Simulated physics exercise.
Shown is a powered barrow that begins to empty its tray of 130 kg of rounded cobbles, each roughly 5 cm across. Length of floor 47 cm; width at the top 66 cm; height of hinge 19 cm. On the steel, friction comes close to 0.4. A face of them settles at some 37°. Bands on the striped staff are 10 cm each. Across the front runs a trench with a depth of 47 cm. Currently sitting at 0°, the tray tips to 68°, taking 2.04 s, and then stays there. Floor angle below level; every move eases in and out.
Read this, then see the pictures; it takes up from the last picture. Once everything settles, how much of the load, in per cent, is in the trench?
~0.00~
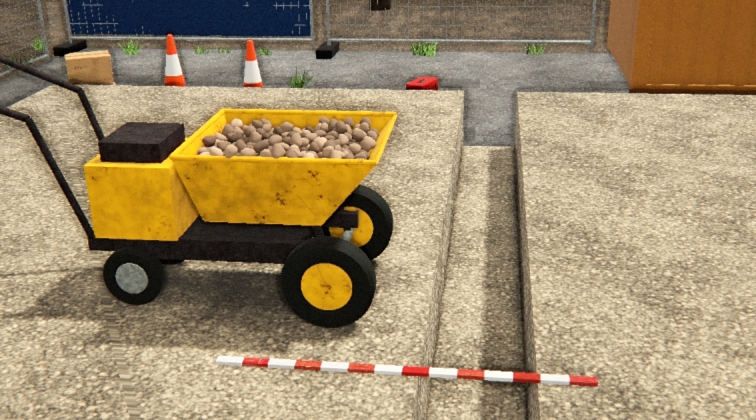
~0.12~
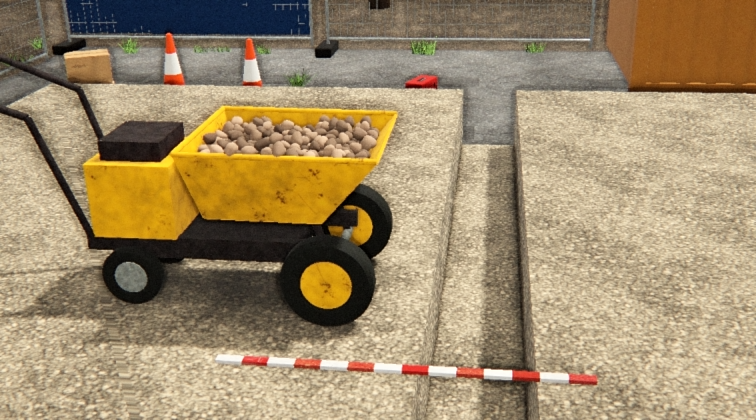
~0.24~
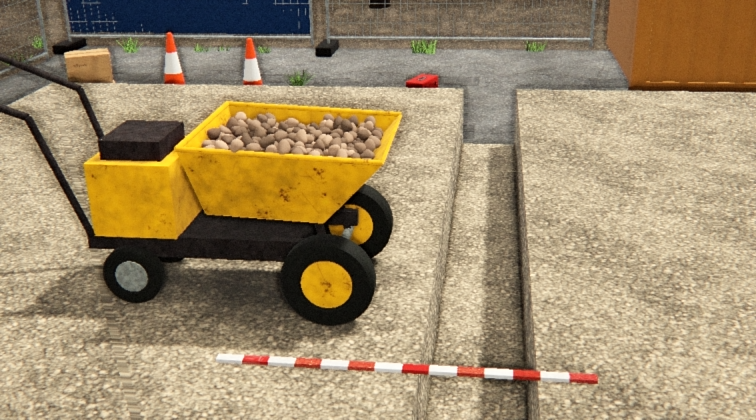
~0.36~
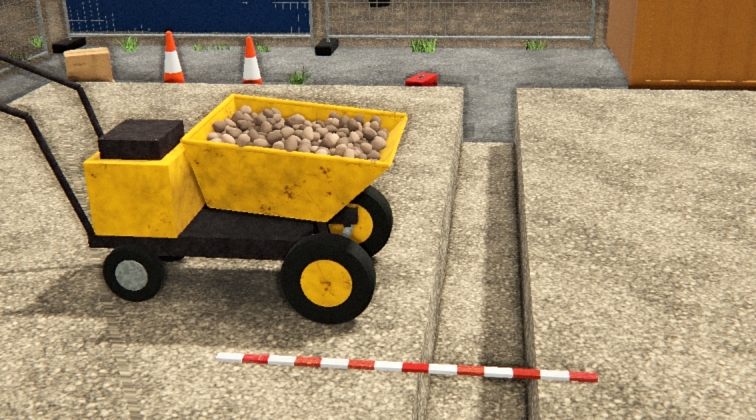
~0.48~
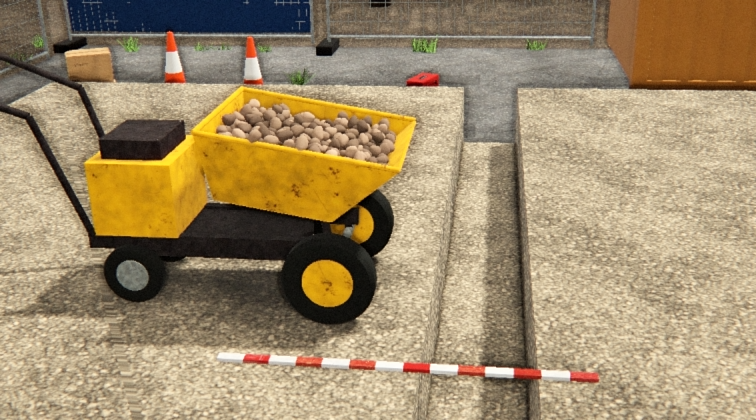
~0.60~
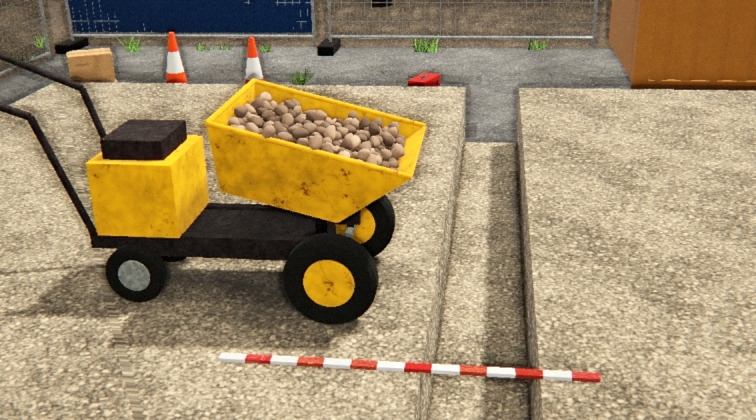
Once it settles, about 86 per cent of the load is there.
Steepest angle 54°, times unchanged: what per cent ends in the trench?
About 50%.
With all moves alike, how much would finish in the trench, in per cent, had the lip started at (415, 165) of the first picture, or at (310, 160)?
The first start gives about 50 per cent, the second about 100.
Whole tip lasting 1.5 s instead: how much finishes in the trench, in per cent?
Then some 85 per cent would.
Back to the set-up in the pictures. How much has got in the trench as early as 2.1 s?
Something like 45 in a hundred.
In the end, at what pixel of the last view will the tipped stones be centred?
I'd put it close to (500, 373).
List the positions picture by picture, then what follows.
In the first picture, lip at (376, 163), floor tilted 0°, highest stones at (297, 130).
In the second picture, lip at (377, 162), floor tilted 1°, highest stones at (298, 128); the stones move at 0.1 m/s on average.
In the third picture, the tray is at 3°, its lip at (382, 163); the top of the load is at (293, 127); the stones move at 0.2 m/s on average.
In the fourth picture, lip at (389, 166), floor tilted 6°, highest stones at (283, 122); the stones move at 0.2 m/s on average.
In the fifth picture, the tray is at 10°, its lip at (399, 171); the top of the load is at (272, 115); the stones move at 0.3 m/s on average.
In the sixth picture, lip at (411, 177), floor tilted 14°, highest stones at (269, 109); the stones move at 0.3 m/s on average.
After 1.5 s the floor is at 57°; 98 % in the tray, 2 % in the trench; the foremost stones are at (498, 283).
After 2.1 s the floor is at 68°; 48 % in the tray, 43 % in the trench, 8 % past the trench; the foremost stones are at (609, 293).
After 2.5 s the floor is at 68°; 23 % in the tray, 64 % in the trench, 14 % past the trench; the foremost stones are at (666, 291).
After 4.4 s the floor is at 68°; 0 % in the tray, 86 % in the trench, 14 % past the trench; the foremost stones are at (682, 298).
